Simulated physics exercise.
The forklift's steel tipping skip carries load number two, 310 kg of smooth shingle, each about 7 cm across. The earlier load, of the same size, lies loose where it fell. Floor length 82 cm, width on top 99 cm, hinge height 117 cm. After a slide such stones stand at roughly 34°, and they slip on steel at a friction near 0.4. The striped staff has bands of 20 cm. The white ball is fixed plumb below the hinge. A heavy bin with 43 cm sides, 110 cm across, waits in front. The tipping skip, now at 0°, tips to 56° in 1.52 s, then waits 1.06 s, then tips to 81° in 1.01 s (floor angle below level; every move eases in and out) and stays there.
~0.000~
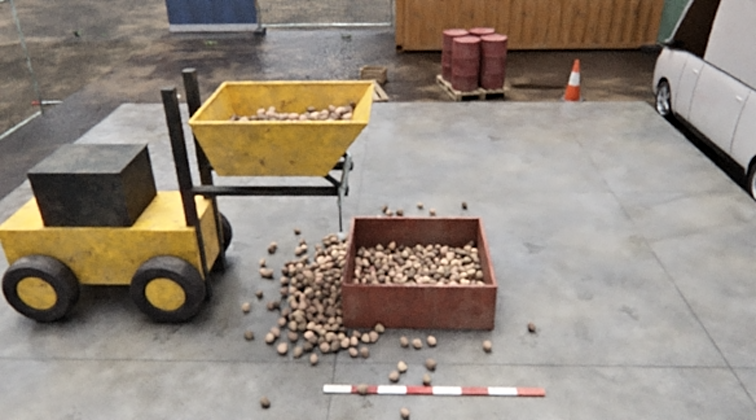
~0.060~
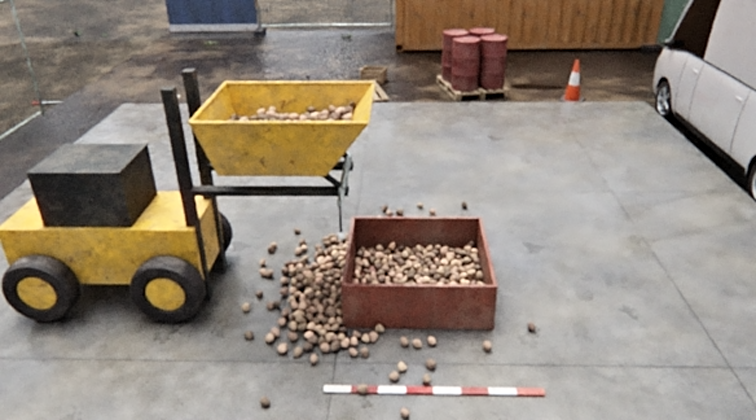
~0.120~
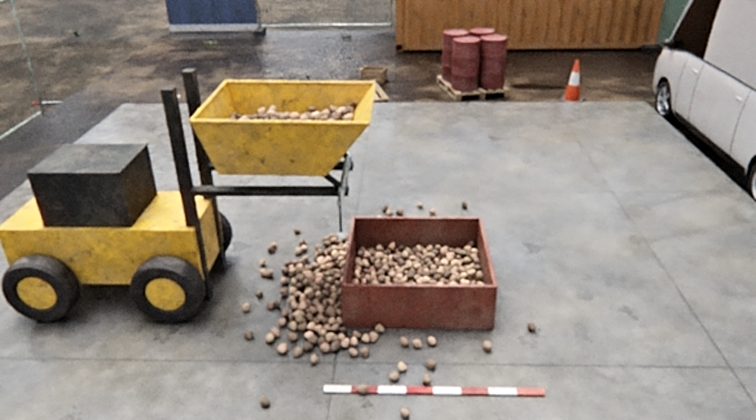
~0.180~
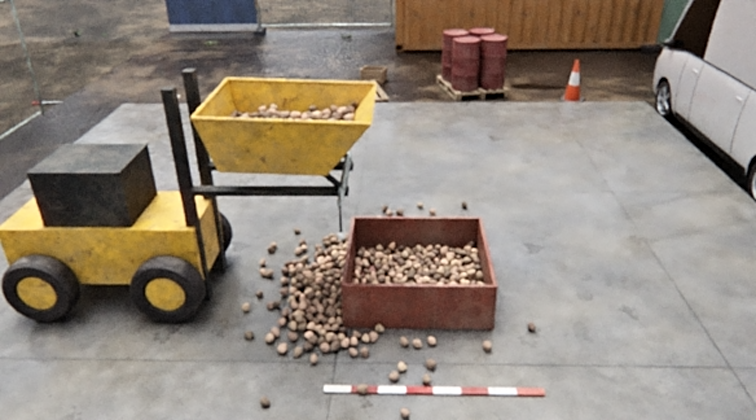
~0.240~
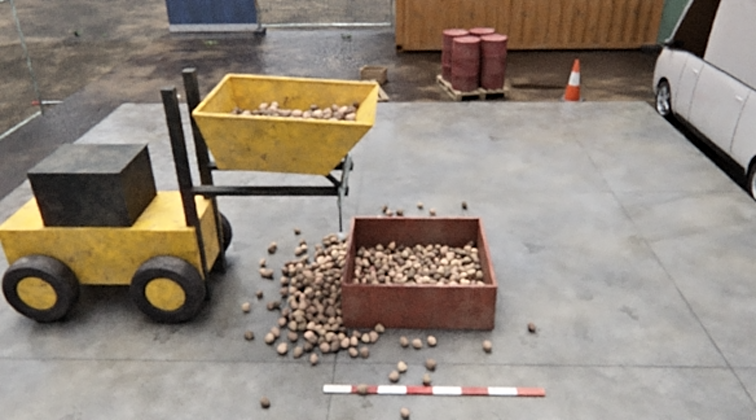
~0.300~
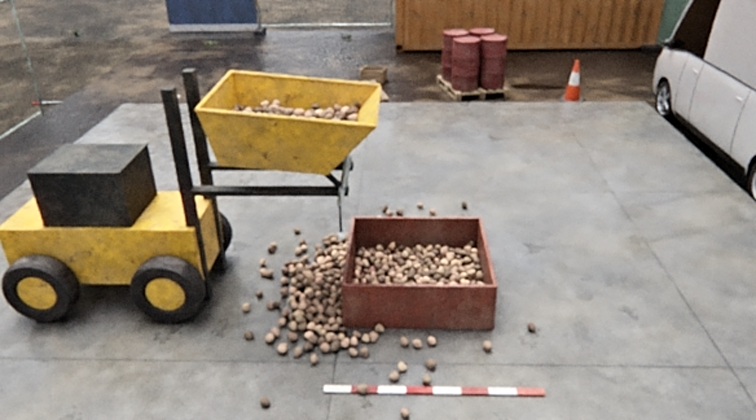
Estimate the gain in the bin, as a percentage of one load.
About 84 per cent.
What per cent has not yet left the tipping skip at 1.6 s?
Roughly 95 per cent is still inside.
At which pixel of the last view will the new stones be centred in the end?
Around (460, 268).
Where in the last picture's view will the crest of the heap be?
Around (475, 248).
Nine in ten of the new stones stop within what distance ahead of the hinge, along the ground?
About 140 cm.
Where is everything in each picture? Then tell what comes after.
The tipping skip is at 0°, its lip at (367, 123); the top of the load is at (320, 116). The earlier load is highest near (448, 284), 16 cm above ground level, 39 % short of the bin, 55 % in the bin, 6 % beside or beyond the bin, in the first picture.
The tipping skip is at 0°, its lip at (367, 123); the top of the load is at (320, 116); the stones move at 0.1 m/s on average, in the second picture.
The tipping skip is at 1°, its lip at (369, 124); the top of the load is at (316, 116); the stones move at 0.2 m/s on average, in the third picture.
The tipping skip is at 2°, its lip at (370, 124); the top of the load is at (305, 117); the stones move at 0.2 m/s on average, in the fourth picture.
The tipping skip is at 4°, its lip at (373, 125); the top of the load is at (286, 116); the stones move at 0.3 m/s on average, in the fifth picture.
Lip at (375, 126), floor tilted 6°, highest stones at (279, 114); the stones move at 0.4 m/s on average, in the sixth picture.
After 1.1 s the floor is at 47°; in per cent of one load, 100 in the tipping skip, 39 short of the bin, 55 in the bin, 6 beside or beyond the bin; the foremost stones are at (484, 278).
After 1.6 s the floor is at 56°; in per cent of one load, 97 in the tipping skip, 39 short of the bin, 58 in the bin, 6 beside or beyond the bin; the foremost stones are at (484, 278).
After 4.0 s the floor is at 81°; in per cent of one load, 4 in the tipping skip, 39 short of the bin, 142 in the bin, 14 beside or beyond the bin; the foremost stones are at (595, 274).
After 6.5 s the floor is at 81°; in per cent of one load, 0 in the tipping skip, 39 short of the bin, 139 in the bin, 21 beside or beyond the bin; the foremost stones are at (612, 288). Net gain in the bin, 84.
